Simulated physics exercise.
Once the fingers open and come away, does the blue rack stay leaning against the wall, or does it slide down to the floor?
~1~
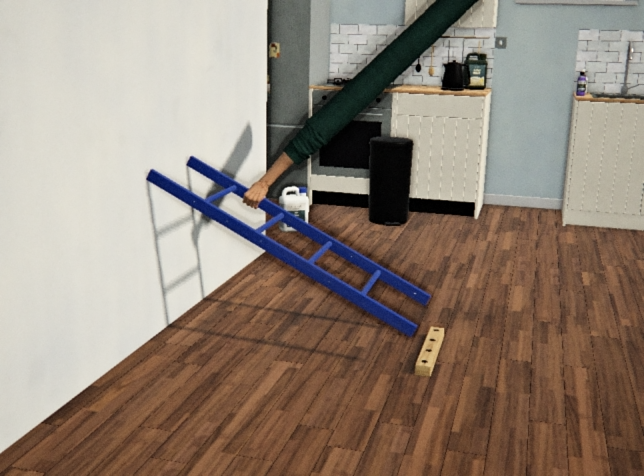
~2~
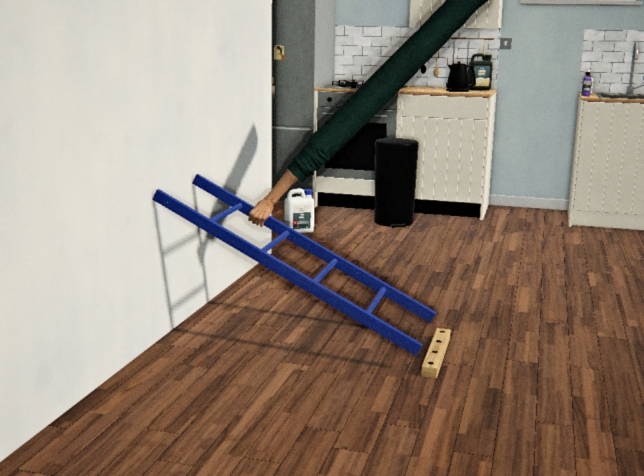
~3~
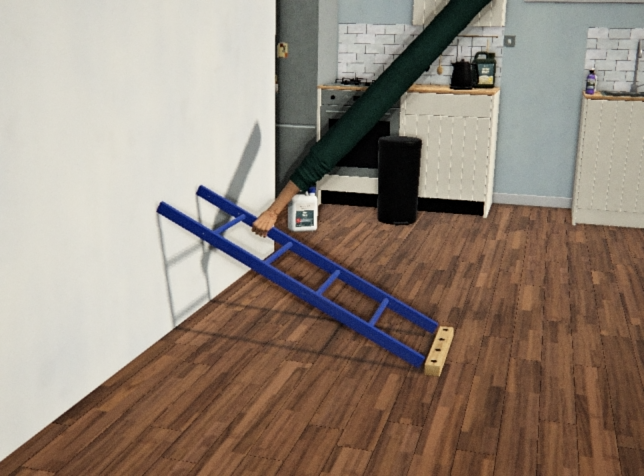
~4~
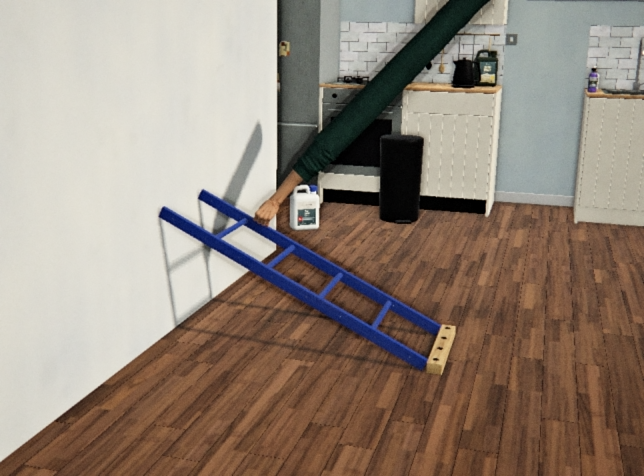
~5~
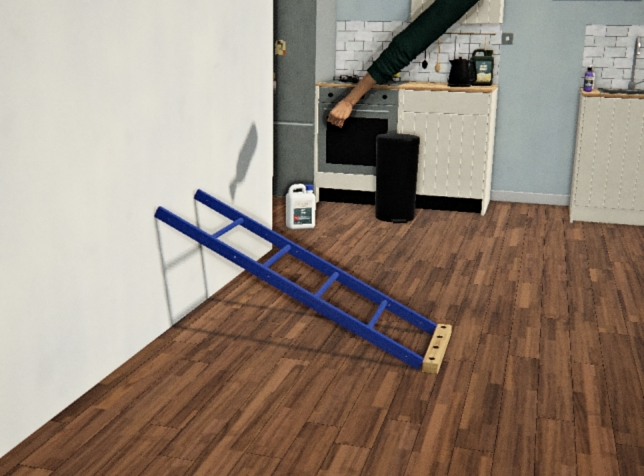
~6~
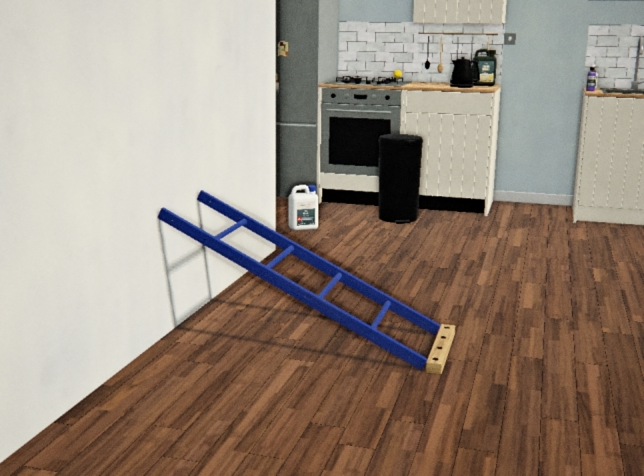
The blue rack stays leaning against the wall after the hand lets go, with its foot resting against the wooden batten.
A blue, ladder-like rack slants against a white wall on the left, its lower end near a pale wooden batten on the brown plank floor. The slightly swaying view looks across the room to a kitchen with an oven, a black bin and a white container near the wall. A hand in a dark green sleeve holds the rack near its upper end and eases it down slightly until its foot meets the batten. The hand then lets go and draws back out of view. The rack stays leaning on the wall, its foot against the batten.
